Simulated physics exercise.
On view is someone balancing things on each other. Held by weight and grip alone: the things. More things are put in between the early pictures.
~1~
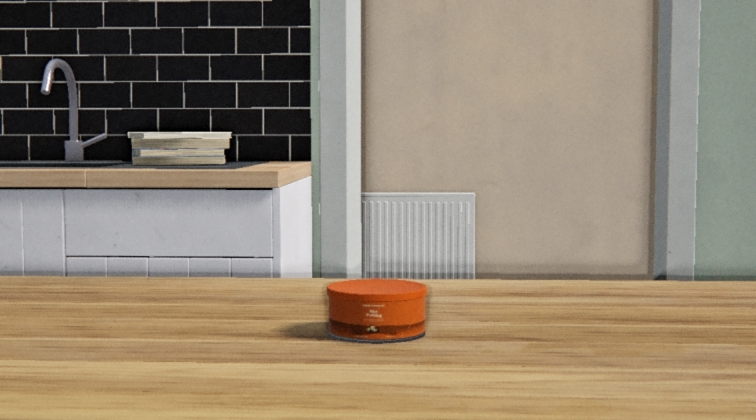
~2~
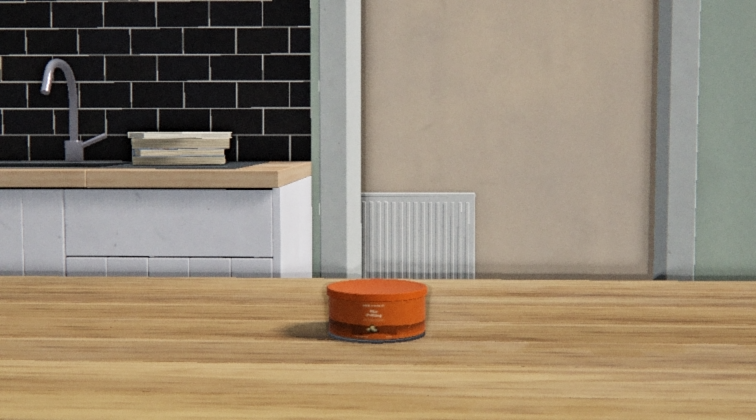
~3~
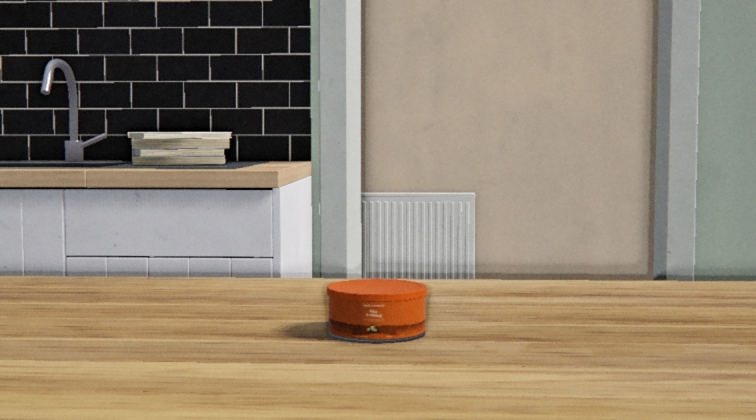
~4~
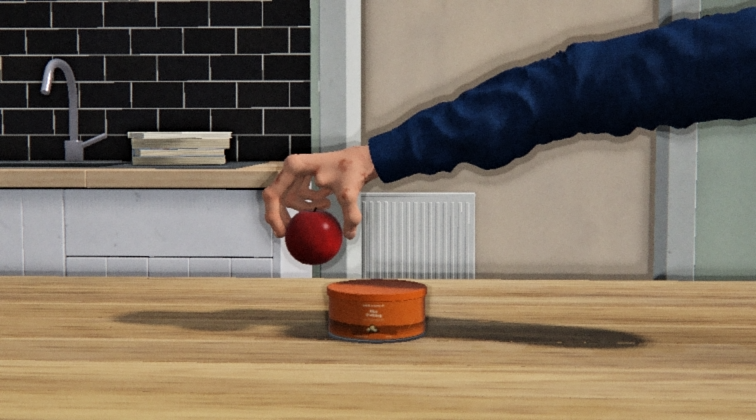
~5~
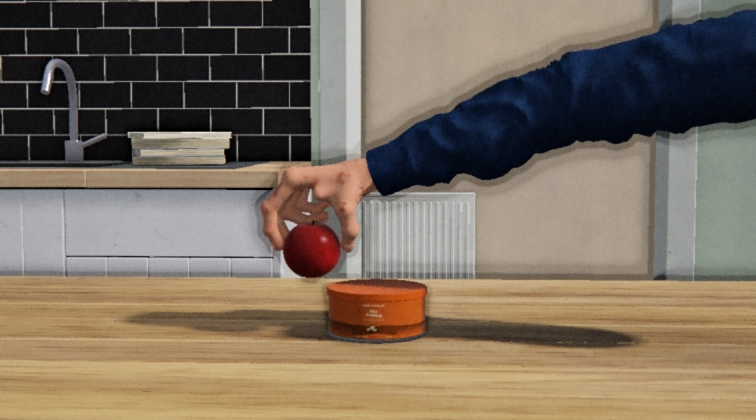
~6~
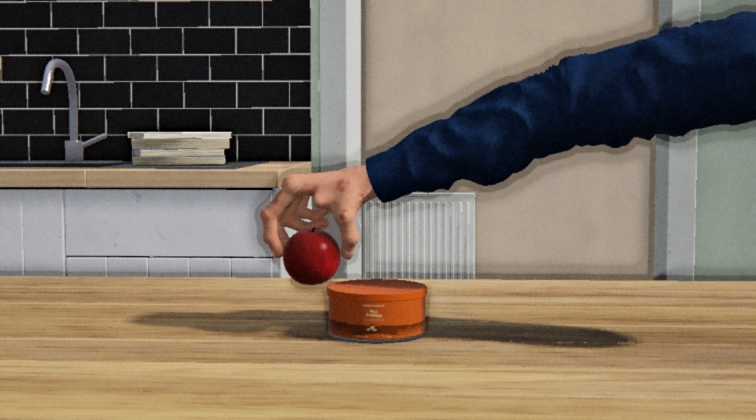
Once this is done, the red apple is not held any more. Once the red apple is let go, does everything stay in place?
No. Doesn't stay together.
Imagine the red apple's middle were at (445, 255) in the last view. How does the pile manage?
The pile then goes over.
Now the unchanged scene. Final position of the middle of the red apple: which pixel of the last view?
About (282, 304).
Then, 0.20 s later than the last frame, red apple moved a little near (302, 271).
Then, 0.30 s later than the last frame, red apple now fallen.
When it is over, fallen, red apple; orange tub as before. End places, in pixels of the last picture, red apple near (281, 305). The pile loses its balance.
